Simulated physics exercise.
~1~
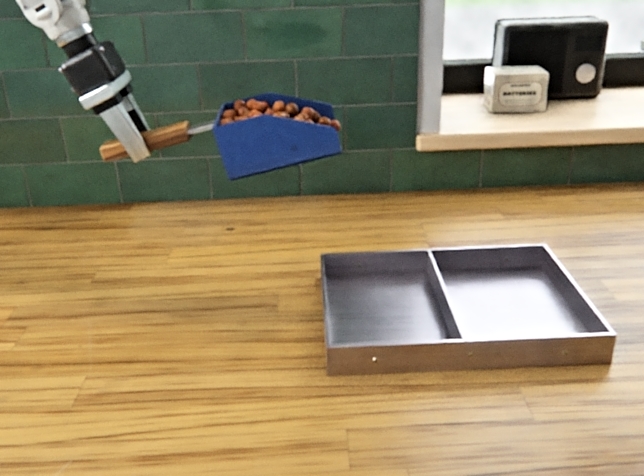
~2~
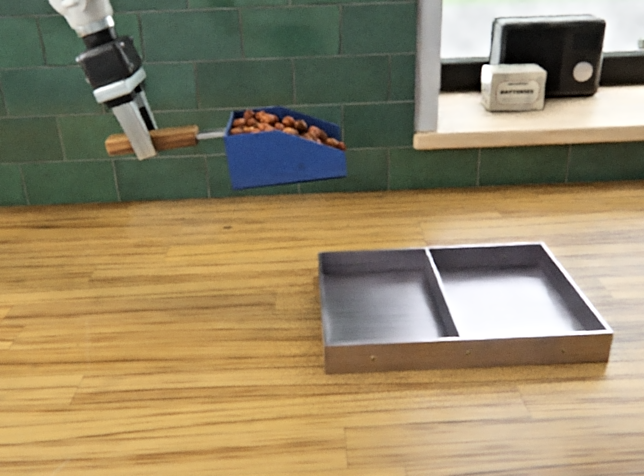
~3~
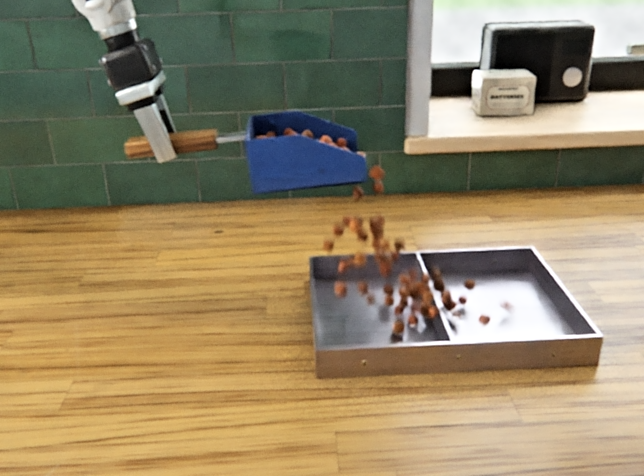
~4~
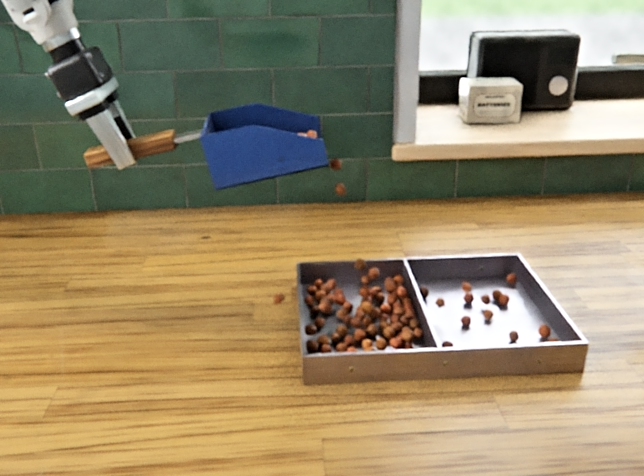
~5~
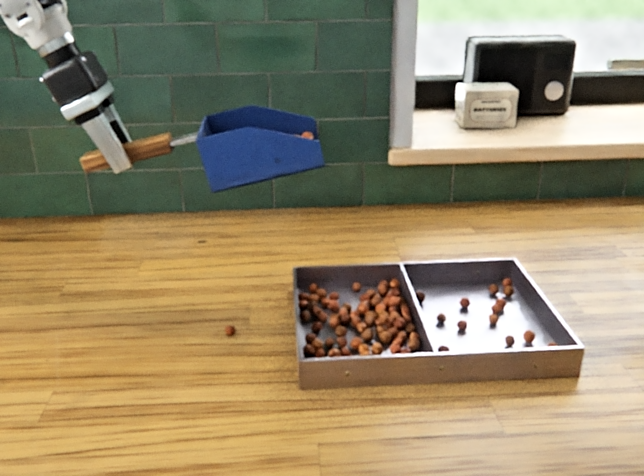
On a wooden counter before a green tiled wall, seen from the front and slightly above, a divided grey metal tray lies to the right, below a windowsill holding a black box and a small pale one. At upper left, a robot hand grips the wooden handle of a blue scoop heaped with brown hazelnuts. The scoop shifts slightly right, then spills nuts over the tray's divider. It draws back left and tips backward as the last few drop. Finally it hovers still, many nuts filling the left compartment, a few scattered in the right and one on the counter.
